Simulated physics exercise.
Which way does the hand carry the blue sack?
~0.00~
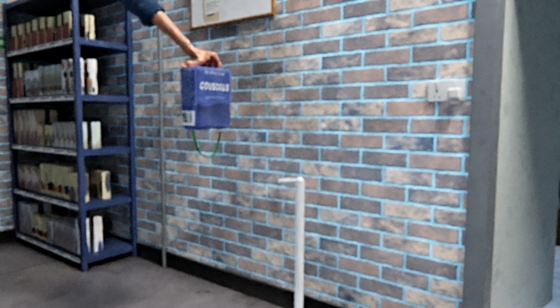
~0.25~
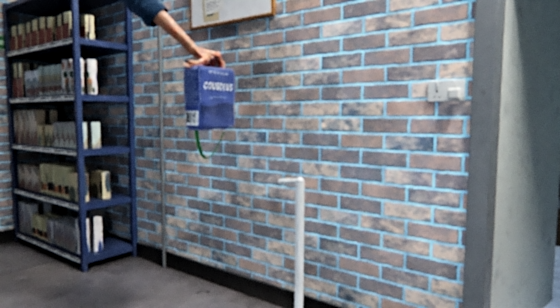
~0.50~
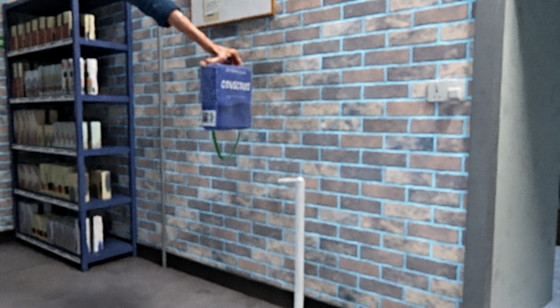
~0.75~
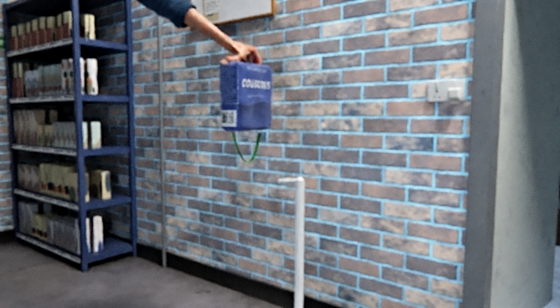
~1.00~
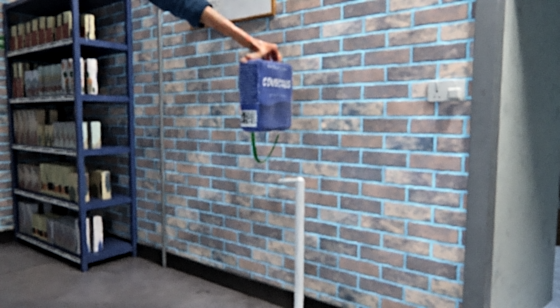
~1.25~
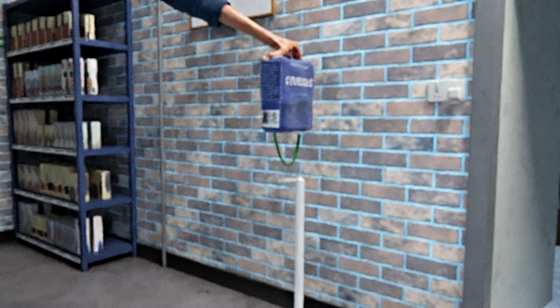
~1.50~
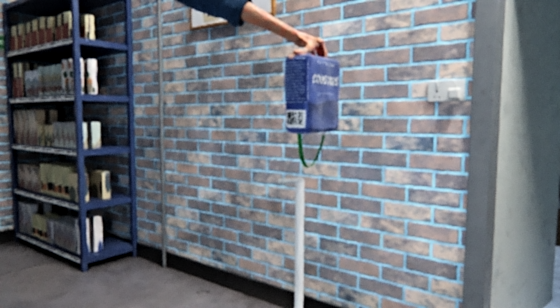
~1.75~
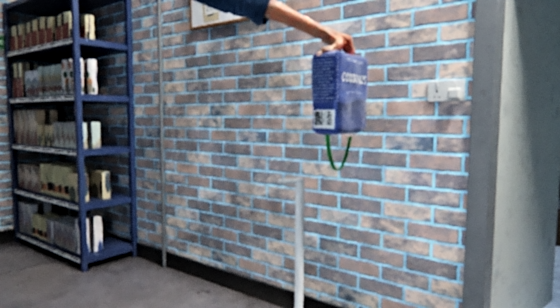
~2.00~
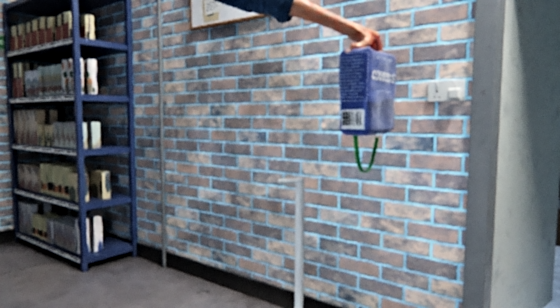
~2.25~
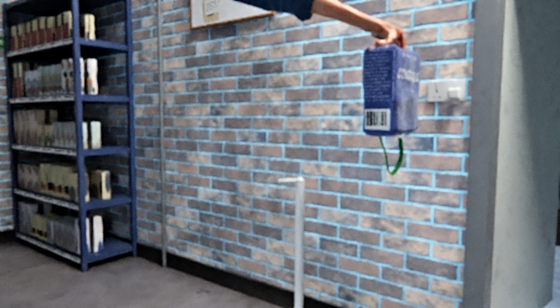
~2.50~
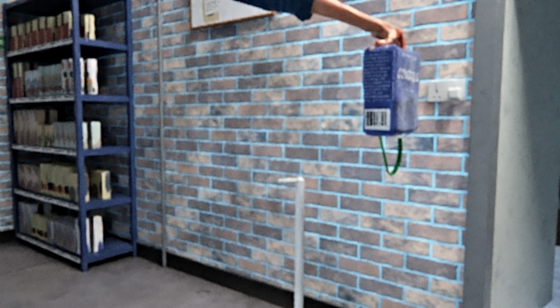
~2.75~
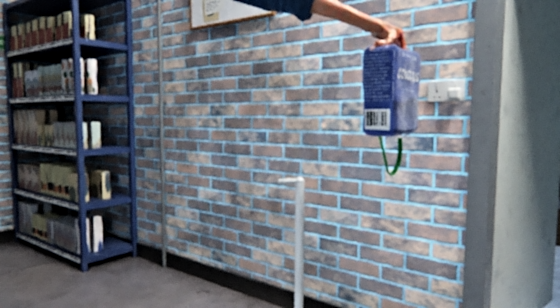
The hand carries the blue sack to the right, over the white post and beyond it.
